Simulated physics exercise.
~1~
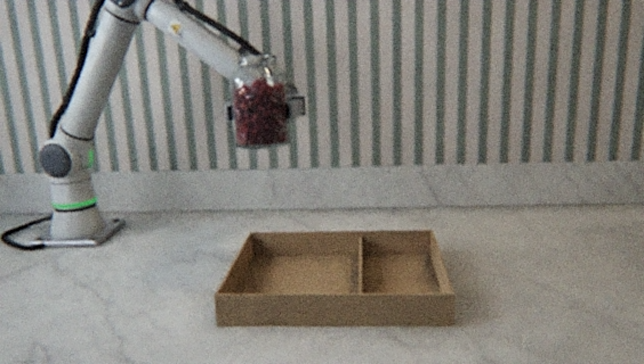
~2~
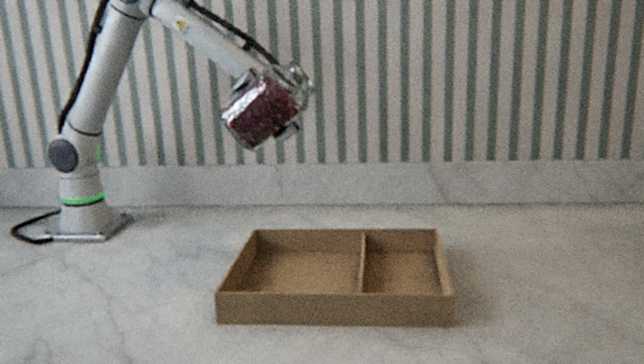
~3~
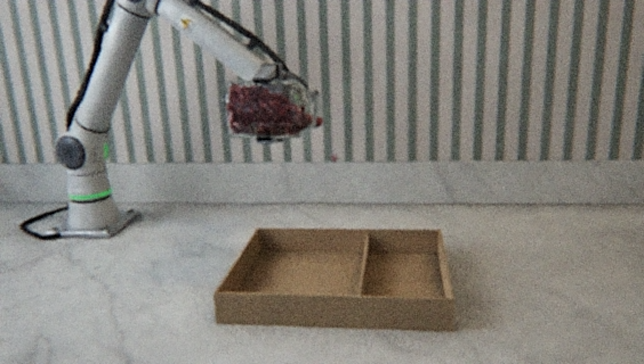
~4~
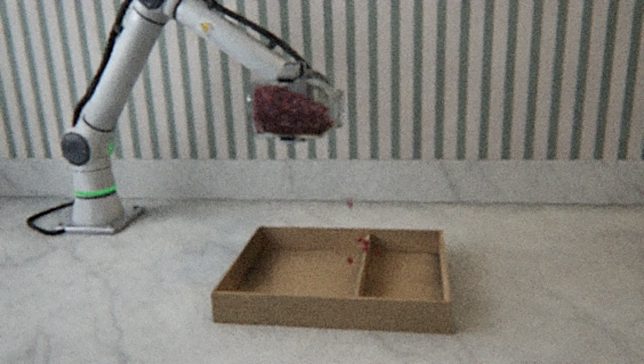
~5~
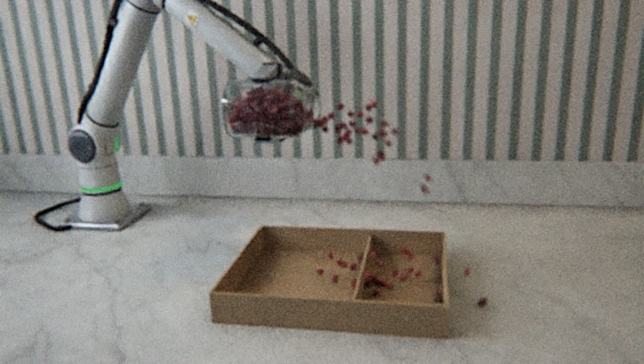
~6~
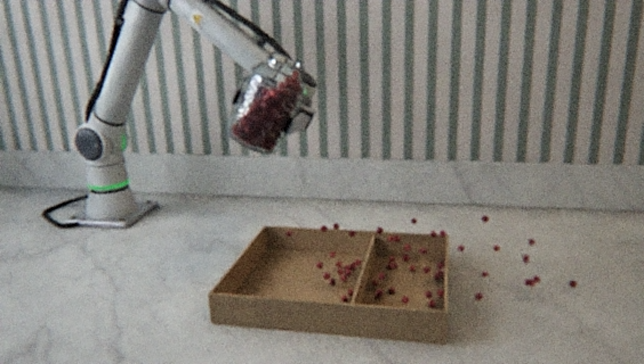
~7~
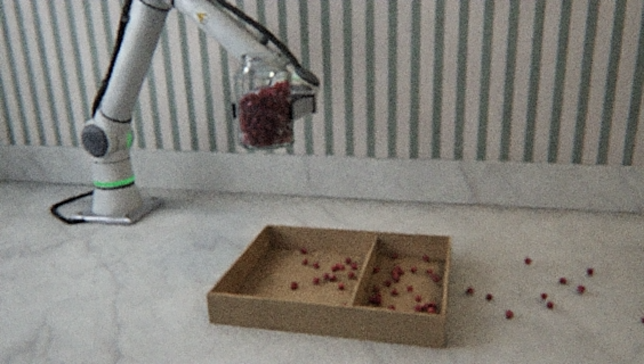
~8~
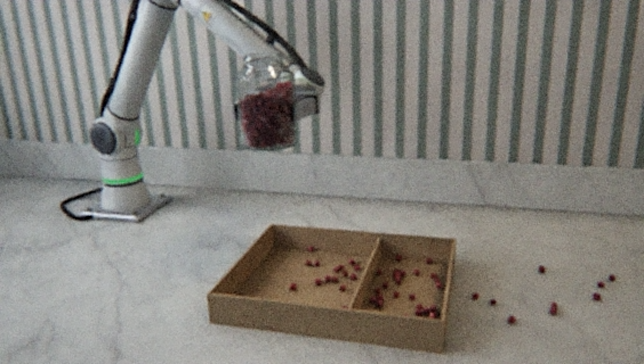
On a marble counter before a striped wall, a robot arm tipped a clear jar of dark red beads over a divided tray, scattering some into both compartments and others onto the counter to the right, then turned the jar upright, still holding most of them.
